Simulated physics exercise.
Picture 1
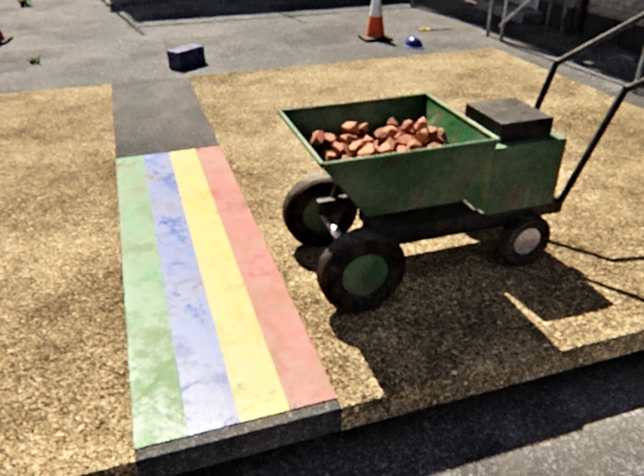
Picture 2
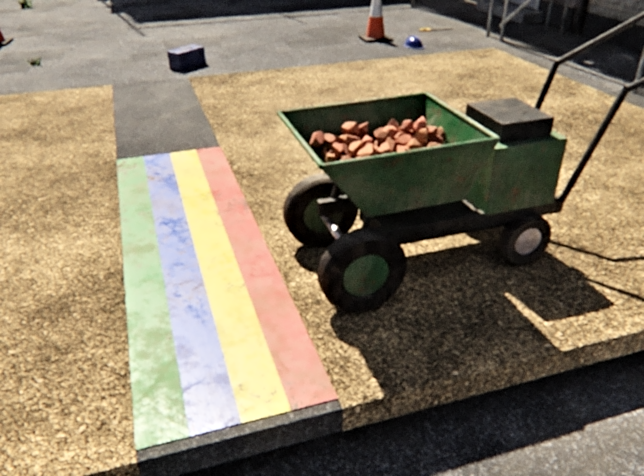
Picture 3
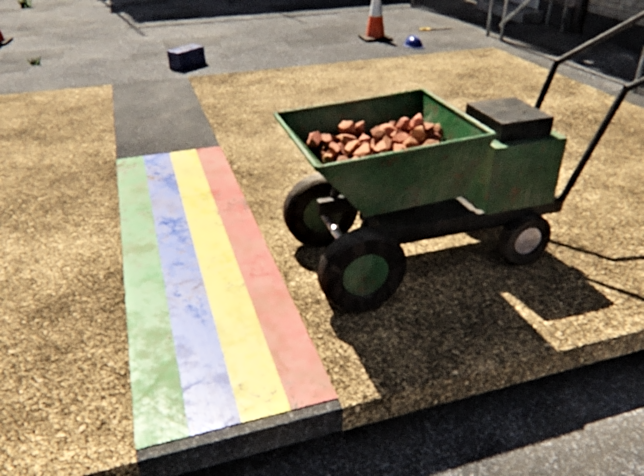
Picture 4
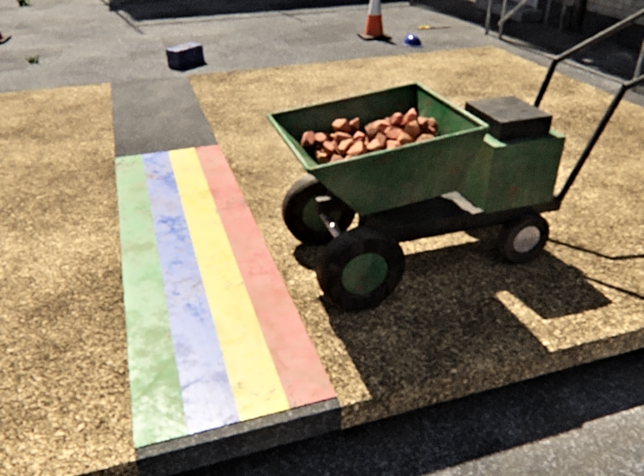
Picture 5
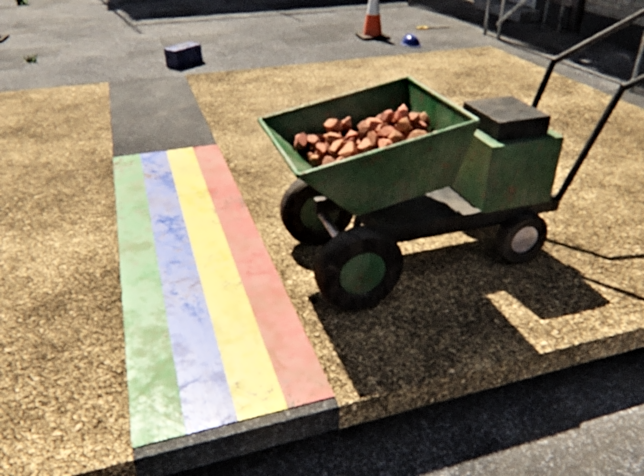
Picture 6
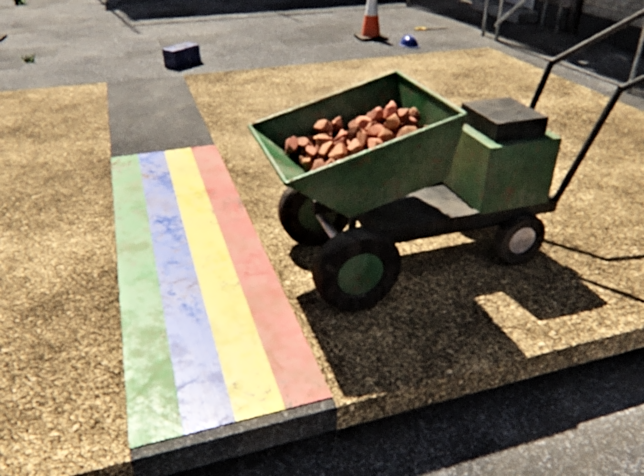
A green powered barrow with black wheels and a skip of reddish rubble stands at the right on a speckled tan platform, seen from slightly above in bright sunlight. To its left lie painted green, blue, yellow and red strips, with an orange-and-white cone behind. The skip starts level, then gradually tilts forward to the left, its lip lowering slightly, while the wheels stay put and the view barely shifts.
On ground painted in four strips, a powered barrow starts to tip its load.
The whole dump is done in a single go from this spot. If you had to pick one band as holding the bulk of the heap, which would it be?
I would pick blue.
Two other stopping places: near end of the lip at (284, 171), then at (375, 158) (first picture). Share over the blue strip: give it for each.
That works out to 20 per cent for the first position and 20 per cent for the second.
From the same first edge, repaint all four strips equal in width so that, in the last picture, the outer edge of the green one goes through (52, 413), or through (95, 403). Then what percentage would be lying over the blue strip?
30 % and 40 %, near enough.
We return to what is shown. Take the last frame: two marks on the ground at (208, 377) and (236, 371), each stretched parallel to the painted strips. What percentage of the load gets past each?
Respectively 50 and 80 percent.
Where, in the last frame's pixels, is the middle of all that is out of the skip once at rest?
Roughly at (179, 293), give or take.
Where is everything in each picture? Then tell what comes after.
In the first picture, lip of the skip at (323, 166), level; top of the load at (386, 145), lumps of rubble; red strip at (293, 354); yellow strip at (249, 364); blue strip at (203, 374); green strip at (155, 385).
In the second picture, lip of the skip at (322, 167), level; top of the load at (401, 139).
In the third picture, lip of the skip at (317, 169), tipped barely; top of the load at (397, 137).
In the fourth picture, lip of the skip at (309, 171), tipped a little; top of the load at (391, 133).
In the fifth picture, lip of the skip at (299, 176), tipped a little; top of the load at (400, 131).
In the sixth picture, lip of the skip at (287, 184), tipped a little; top of the load at (390, 128); red strip at (289, 353); yellow strip at (245, 363); blue strip at (199, 374); green strip at (151, 385).
Soon after the last picture, skip tipped steeply; all in the skip.
A little later, skip tipped steeply; nearly all in the skip; a stray few over the yellow strip; a small part over the blue strip.
Later still, skip tipped right over; about a quarter in the skip; a small part over the yellow strip; about a third over the blue strip; about a quarter over the green strip; a small part off the paint.
By the end, skip tipped right over; a small part in the skip; a stray few over the red strip; about a quarter over the yellow strip; about a third over the blue strip; about a quarter over the green strip; a small part off the paint.
